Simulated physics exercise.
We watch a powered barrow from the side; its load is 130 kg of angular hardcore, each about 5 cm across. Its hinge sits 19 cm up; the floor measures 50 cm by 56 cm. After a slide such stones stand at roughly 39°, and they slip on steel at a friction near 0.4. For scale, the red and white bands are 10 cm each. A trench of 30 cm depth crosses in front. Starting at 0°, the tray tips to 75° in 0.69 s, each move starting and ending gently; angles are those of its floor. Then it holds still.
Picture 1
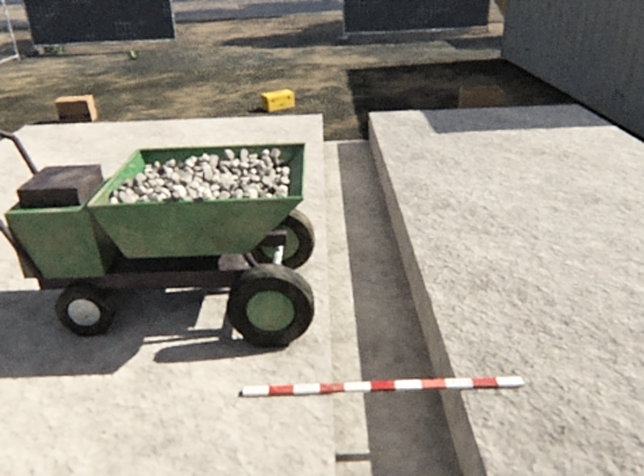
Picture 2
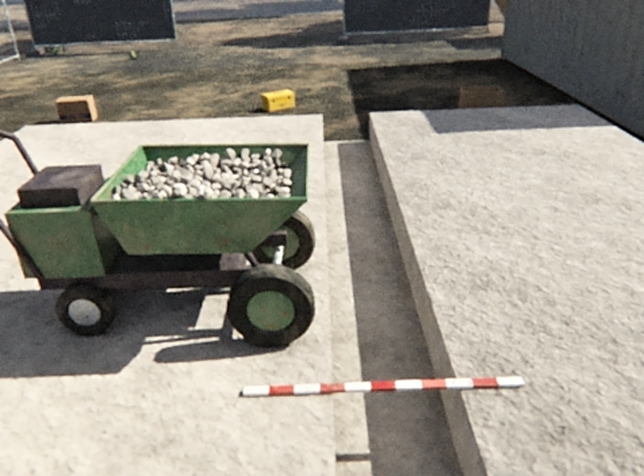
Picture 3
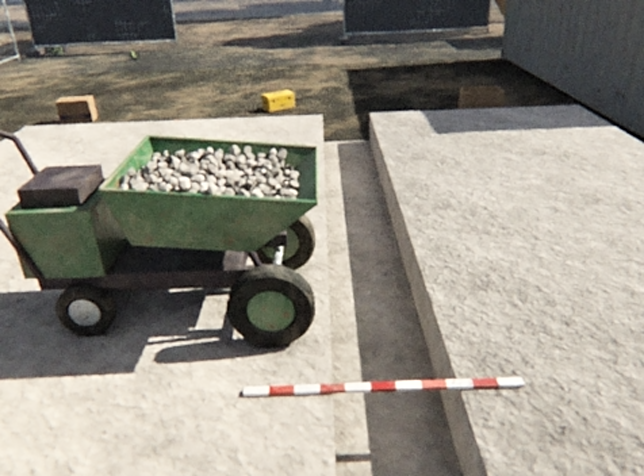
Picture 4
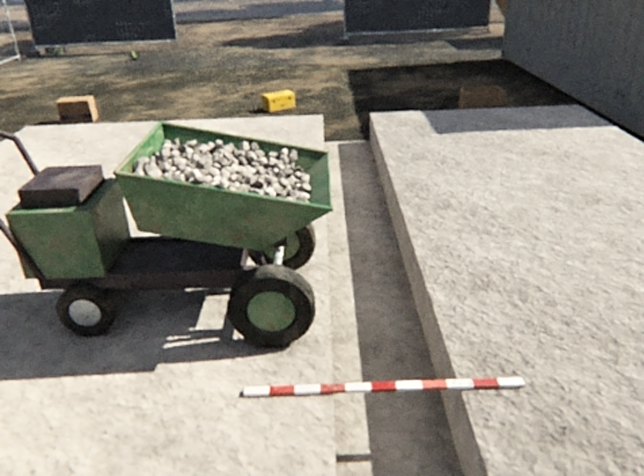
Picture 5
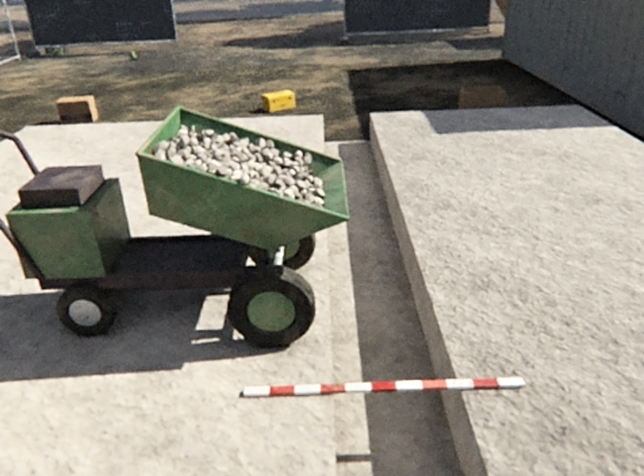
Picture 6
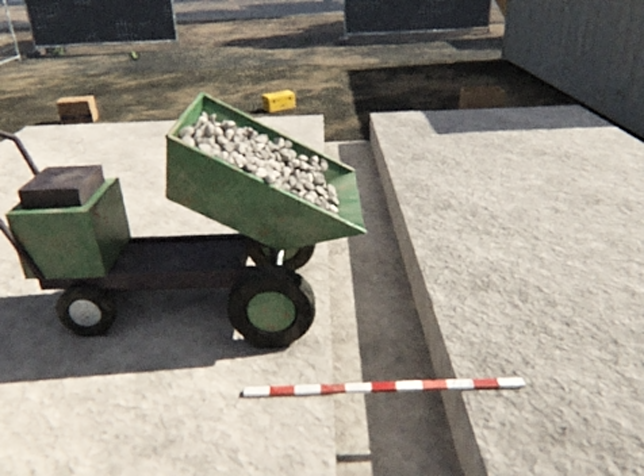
A green powered barrow steadily tilts its tray of grey stones down toward the right.
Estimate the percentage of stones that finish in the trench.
About 53 per cent.
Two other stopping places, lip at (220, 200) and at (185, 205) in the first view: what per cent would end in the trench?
Near 100 per cent from the first place, 85 from the second.
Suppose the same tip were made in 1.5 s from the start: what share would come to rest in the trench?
Then about 75 per cent.
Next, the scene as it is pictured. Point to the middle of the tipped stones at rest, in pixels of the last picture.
Around (425, 316).
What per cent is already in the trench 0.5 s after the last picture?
Some 25 per cent.
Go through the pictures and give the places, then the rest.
In the first frame, lip at (303, 199), floor tilted 0°, highest stones at (232, 160).
In the second frame, lip at (307, 200), floor tilted 2°, highest stones at (196, 165).
In the third frame, the tray is at 6°, its lip at (317, 203); the top of the load is at (175, 163).
In the fourth frame, the tray is at 13°, its lip at (332, 209); the top of the load is at (175, 153).
In the fifth frame, lip at (349, 219), floor tilted 21°, highest stones at (183, 141).
In the sixth frame, the tray is at 30°, its lip at (365, 232); the top of the load is at (204, 126).
Then, 0.2 s after the last picture the floor is at 64°, 100 % in the tray; the foremost stones are at (387, 243).
Then, 0.5 s after the last picture the floor is at 75°, 57 % in the tray, 23 % in the trench, 19 % past the trench; the foremost stones are at (470, 297).
Then, 0.8 s after the last picture the floor is at 75°, 6 % in the tray, 46 % in the trench, 48 % past the trench; the foremost stones are at (612, 285).
Then, 2.8 s after the last picture the floor is at 75°, 0 % in the tray, 53 % in the trench, 47 % past the trench; the foremost stones are past the picture's edge.
